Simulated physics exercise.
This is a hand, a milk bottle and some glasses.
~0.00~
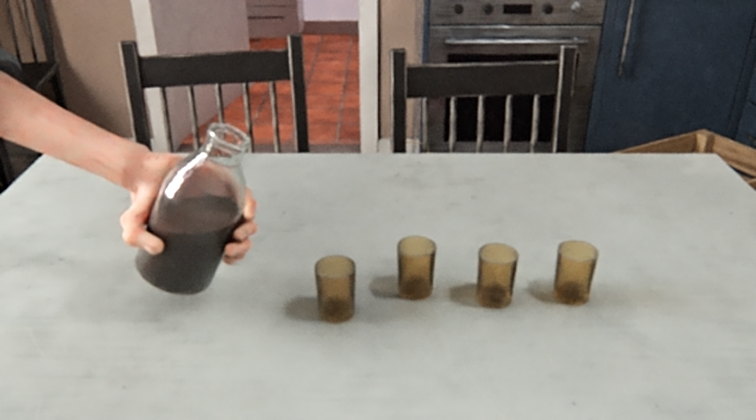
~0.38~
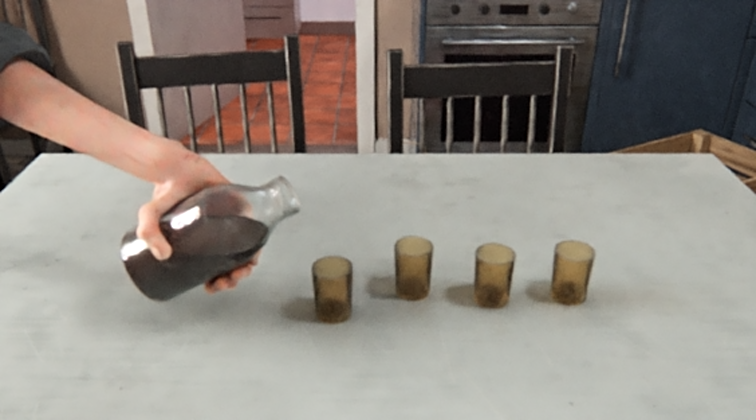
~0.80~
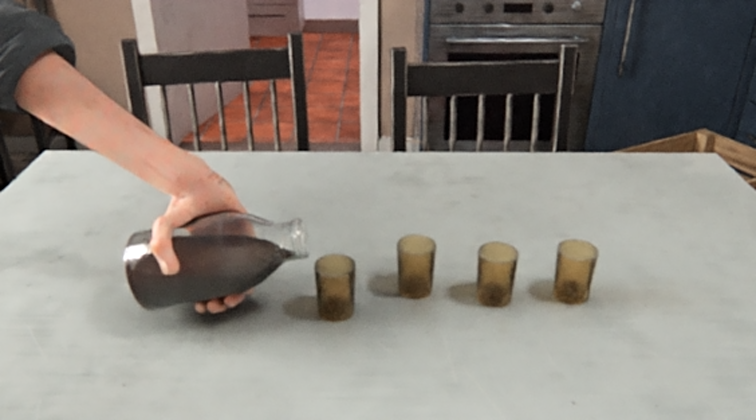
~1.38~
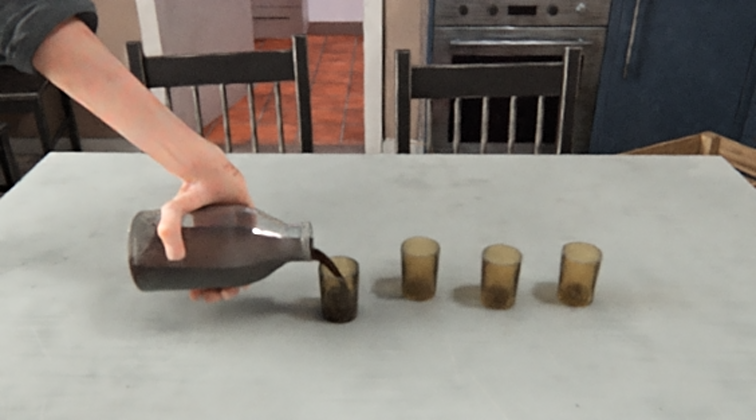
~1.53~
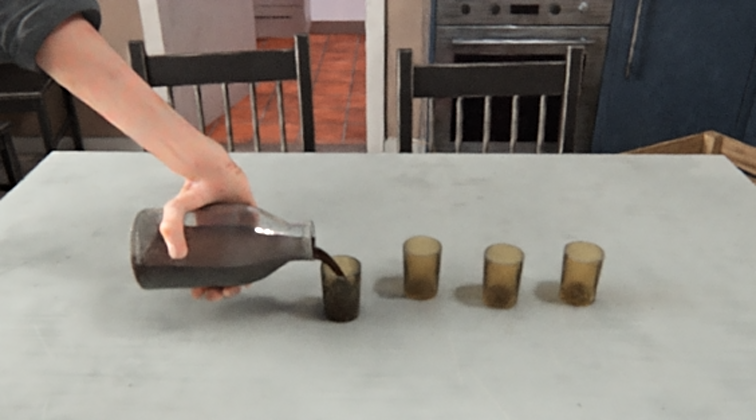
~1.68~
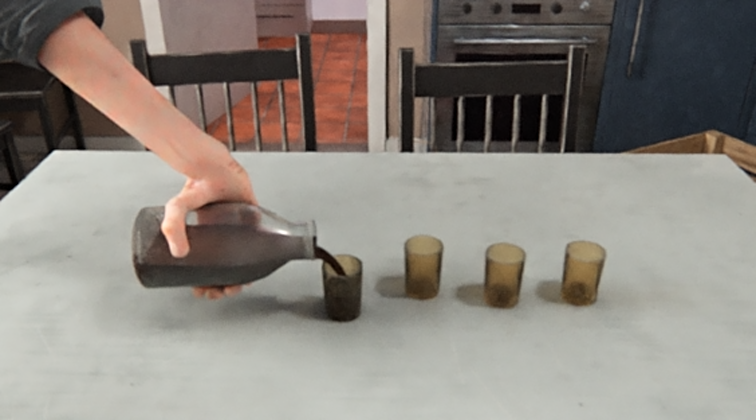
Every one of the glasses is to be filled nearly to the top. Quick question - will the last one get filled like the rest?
Yes, it will.
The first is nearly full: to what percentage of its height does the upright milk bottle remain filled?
Roughly 35 per cent.
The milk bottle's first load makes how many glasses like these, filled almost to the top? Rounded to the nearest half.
I'd say around 7.0.
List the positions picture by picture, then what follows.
The milk bottle is on its way; milk bottle (201, 203) tipped 25° with all of its load; four glasses, the last at (575, 271), in the first frame.
The coffee nears the lip; milk bottle (220, 229) tipped 60° with all of its load; the first is empty, in the second frame.
The coffee nears the lip; milk bottle (226, 254) tipped 75° with all of its load; four glasses, the last at (575, 270), in the third frame.
Pouring; milk bottle (230, 246) tipped 85° with nearly all of its load; the first is about a quarter full, in the fourth frame.
Pouring; milk bottle (232, 245) tipped 85° with nearly all of its load; four glasses, the last at (581, 272), in the fifth frame.
Pouring; milk bottle (234, 244) tipped 85° with nearly all of its load; the first is about half full, in the sixth frame.
After 2.0 s, the first is about three quarters full.
After 5.1 s, the first is done and the milk bottle has nearly all of its load.
After 14.3 s, all four are full and about half of the coffee is over.
